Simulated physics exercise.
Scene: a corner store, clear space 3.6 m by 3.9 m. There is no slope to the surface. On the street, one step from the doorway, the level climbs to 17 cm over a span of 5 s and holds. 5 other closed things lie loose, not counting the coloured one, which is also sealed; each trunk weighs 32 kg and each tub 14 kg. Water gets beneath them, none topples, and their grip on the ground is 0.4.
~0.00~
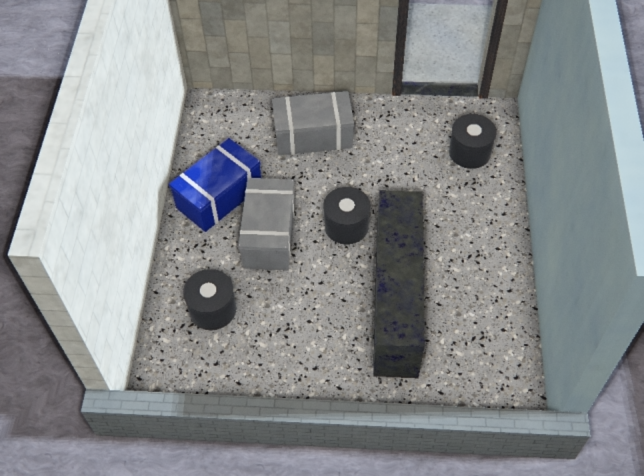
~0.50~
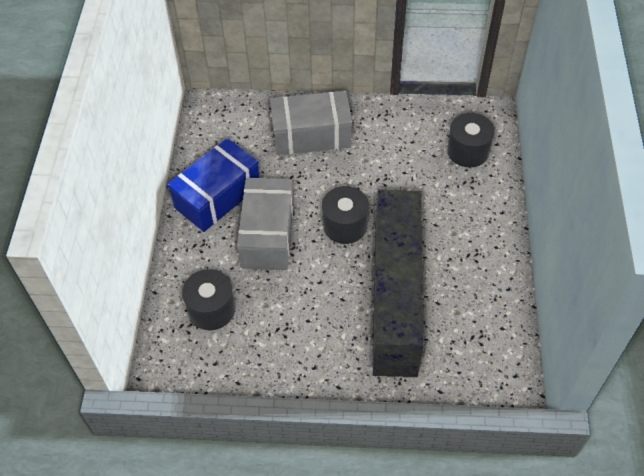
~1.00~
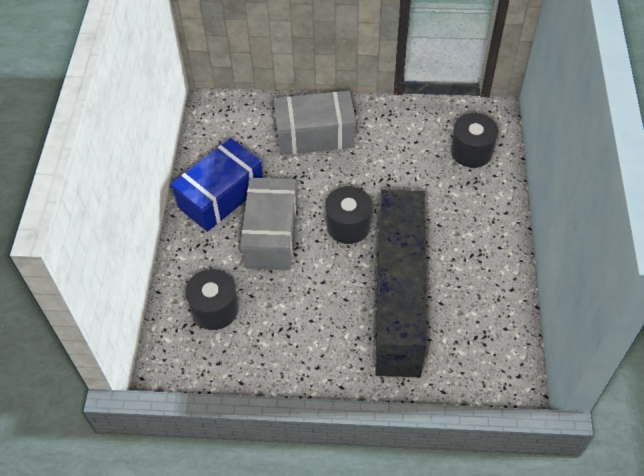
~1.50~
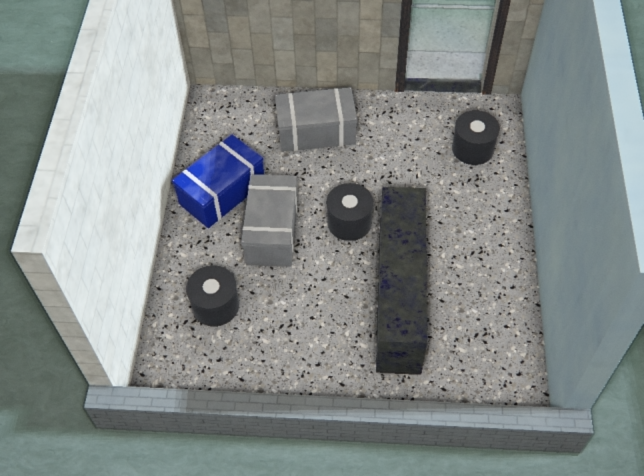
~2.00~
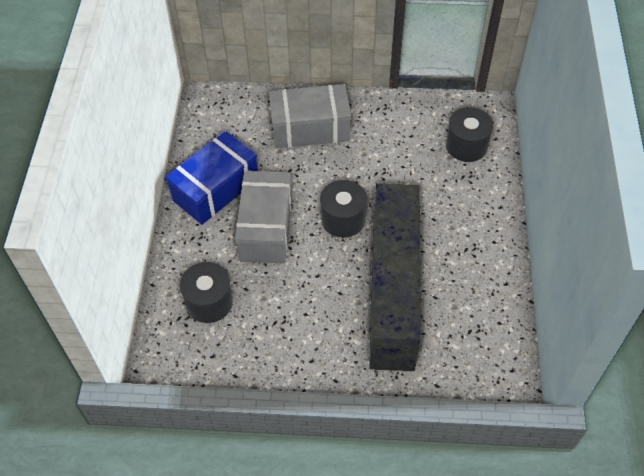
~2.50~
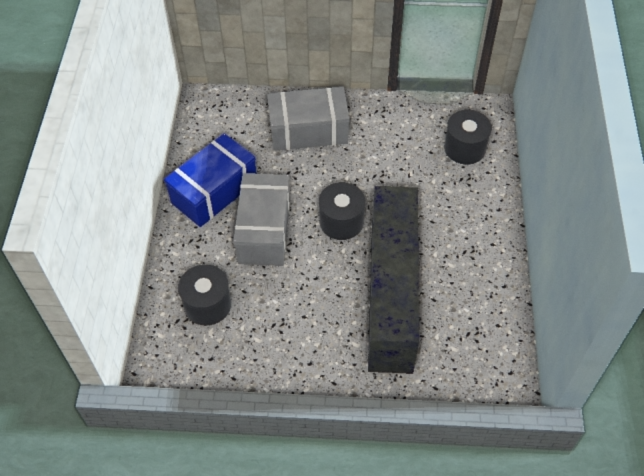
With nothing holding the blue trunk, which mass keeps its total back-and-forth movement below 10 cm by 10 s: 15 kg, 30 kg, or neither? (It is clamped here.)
Pretty sure the low figure cuts it.
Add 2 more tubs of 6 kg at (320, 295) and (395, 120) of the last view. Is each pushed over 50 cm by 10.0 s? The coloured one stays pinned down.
Taking them in order, the first is inside the line and the second is beyond the line.
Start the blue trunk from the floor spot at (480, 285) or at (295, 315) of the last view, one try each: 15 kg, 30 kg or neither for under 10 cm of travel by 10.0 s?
One by one: Neither mass suffices; the small mass suffices.
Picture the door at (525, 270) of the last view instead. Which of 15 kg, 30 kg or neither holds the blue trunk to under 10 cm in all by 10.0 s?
Then the lower weight is enough.
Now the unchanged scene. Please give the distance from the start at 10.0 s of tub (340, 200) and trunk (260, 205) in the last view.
In turn: 5 cm, 0 cm.
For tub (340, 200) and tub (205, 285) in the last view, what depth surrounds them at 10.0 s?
Depth approx. 4 cm / 0 cm.
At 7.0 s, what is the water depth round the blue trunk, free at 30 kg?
Around 2 cm.
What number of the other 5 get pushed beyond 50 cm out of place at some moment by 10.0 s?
Total: 1.
After 3.5 s the blue trunk would be 0 cm from its start with 15 kg and 0 cm from its start with 30 kg; 0 cm of water round it then.
After 4.5 s the blue trunk would be 0 cm from its start with 15 kg and 0 cm from its start with 30 kg; 0 cm of water round it then.
After 7.0 s the blue trunk would be 0 cm from its start with 15 kg and 0 cm from its start with 30 kg; 2 cm of water round it then.
After 10.0 s the blue trunk would be 1 cm from its start with 15 kg and 0 cm from its start with 30 kg; 3 cm of water round it then.
